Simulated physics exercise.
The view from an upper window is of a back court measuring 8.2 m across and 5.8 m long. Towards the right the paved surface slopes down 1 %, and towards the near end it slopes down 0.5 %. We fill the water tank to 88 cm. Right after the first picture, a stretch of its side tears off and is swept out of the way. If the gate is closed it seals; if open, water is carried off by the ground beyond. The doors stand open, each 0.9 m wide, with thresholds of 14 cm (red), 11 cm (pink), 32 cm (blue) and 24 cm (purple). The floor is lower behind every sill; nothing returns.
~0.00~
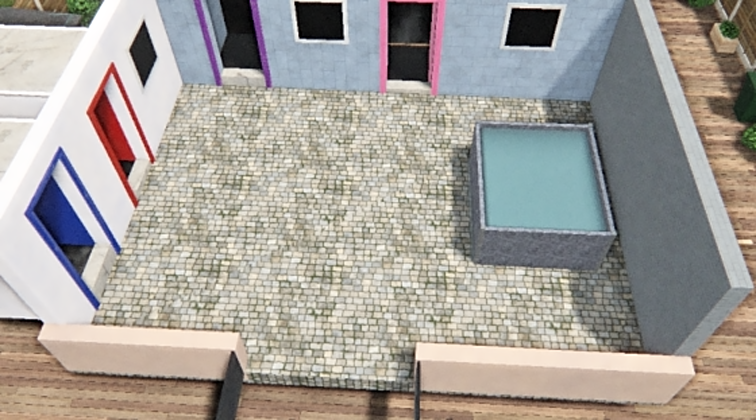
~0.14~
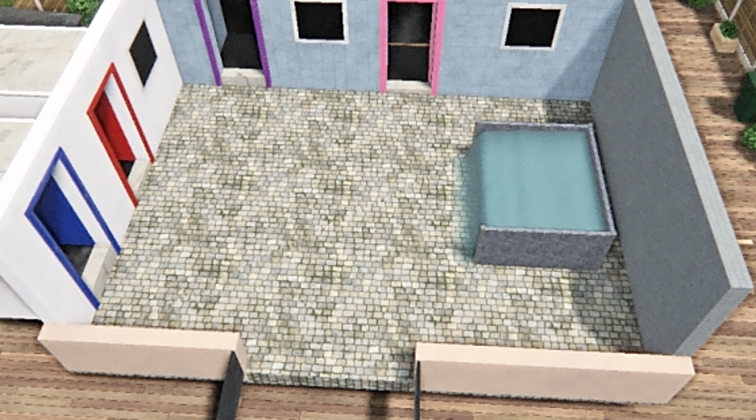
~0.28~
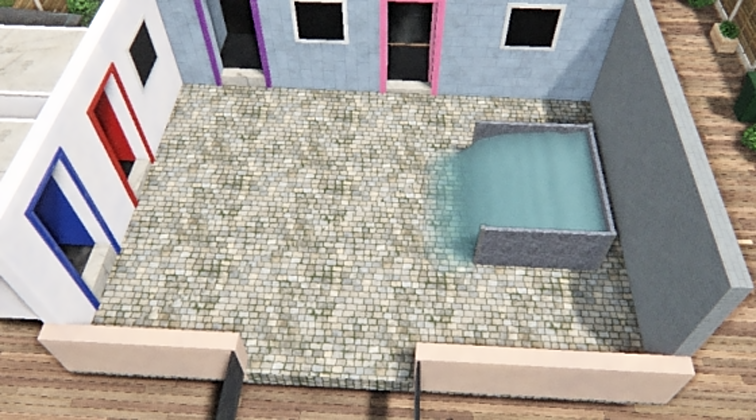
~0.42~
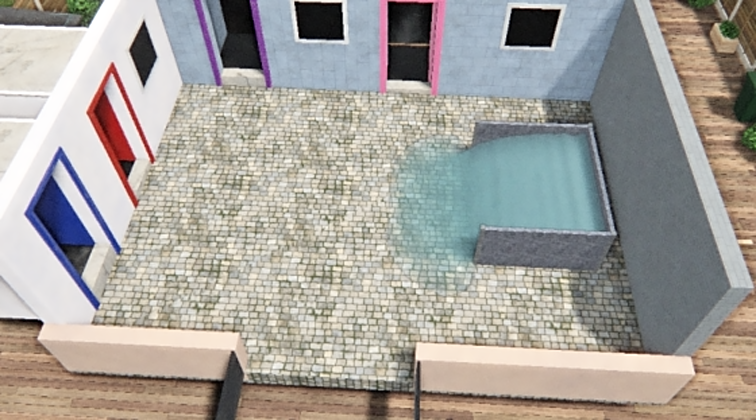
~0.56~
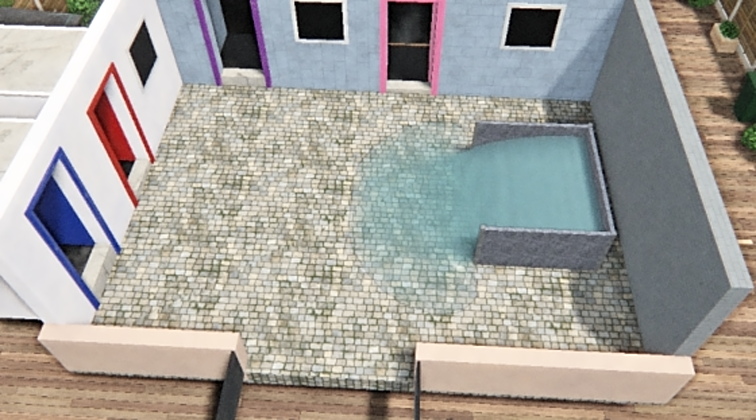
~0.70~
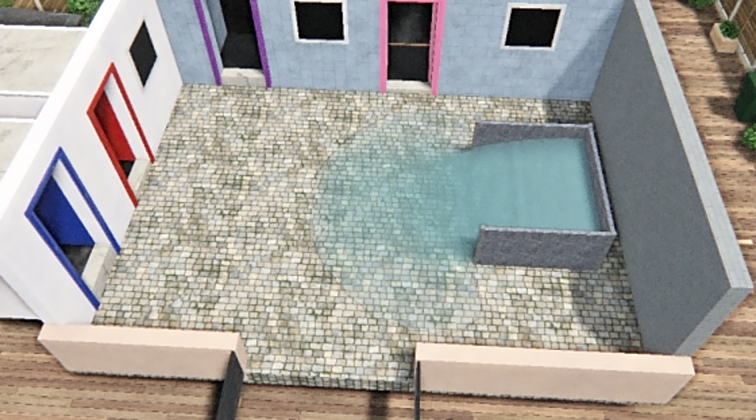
A paved back court is seen from a high window, looking down over low pale walls at the near edge. A blue and a red doorway stand open in the white left wall, purple and pink ones in the pale blue far wall, and a grey tank of blue-green water sits at right. The tank's left side disappears, and water pours leftward, fanning across the paving in a thin, rounded sheet.
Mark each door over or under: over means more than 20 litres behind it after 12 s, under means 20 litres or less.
Red door over, pink door under, blue door under, purple door under.
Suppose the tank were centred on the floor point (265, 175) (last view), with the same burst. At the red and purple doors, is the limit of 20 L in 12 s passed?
Relative to the limit, red is beyond it and purple is within it.
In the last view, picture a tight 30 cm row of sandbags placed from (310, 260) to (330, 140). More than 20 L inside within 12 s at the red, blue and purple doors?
Red within the limit, blue within the limit, purple within the limit.
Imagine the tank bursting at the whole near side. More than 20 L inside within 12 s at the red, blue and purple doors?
Then it goes red fine, blue fine, purple fine.
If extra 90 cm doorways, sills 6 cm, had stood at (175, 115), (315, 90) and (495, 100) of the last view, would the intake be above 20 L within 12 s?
Check each in turn: The first succeeds, the second succeeds, the third fails.
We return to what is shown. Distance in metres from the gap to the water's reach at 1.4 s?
Distance: Approx. 5.6 m.
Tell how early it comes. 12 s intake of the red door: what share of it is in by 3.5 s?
Around 85 percent.
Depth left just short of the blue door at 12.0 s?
It averages close to 3.0 centimetres.
After 1.4 s water covers 60 % of the floor and is deepest (32 cm) near (462, 227); red door not reached, pink door 6 cm at the sill, 0 L in, blue door not reached, purple door not reached.
After 2.2 s water covers 75 % of the floor and is deepest (33 cm) near (147, 178); red door 31 cm at the sill, 58 L in, pink door 6 cm at the sill, 0 L in, blue door 25 cm at the sill, 0 L in, purple door 12 cm at the sill, 0 L in.
After 3.5 s water covers 75 % of the floor and is deepest (30 cm) near (172, 340); red door 21 cm at the sill, 140 L in, pink door 5 cm at the sill, 0 L in, blue door 28 cm at the sill, 0 L in, purple door 19 cm at the sill, 0 L in.
After 7.0 s water covers 75 % of the floor and is deepest (14 cm) near (430, 225); red door 8 cm at the sill, 161 L in, pink door 7 cm at the sill, 0 L in, blue door 8 cm at the sill, 1 L in, purple door 6 cm at the sill, 2 L in.
After 12.0 s water covers 100 % of the floor and is deepest (22 cm) near (621, 271); red door 2 cm at the sill, 161 L in, pink door 3 cm at the sill, 0 L in, blue door 3 cm at the sill, 1 L in, purple door 2 cm at the sill, 2 L in.
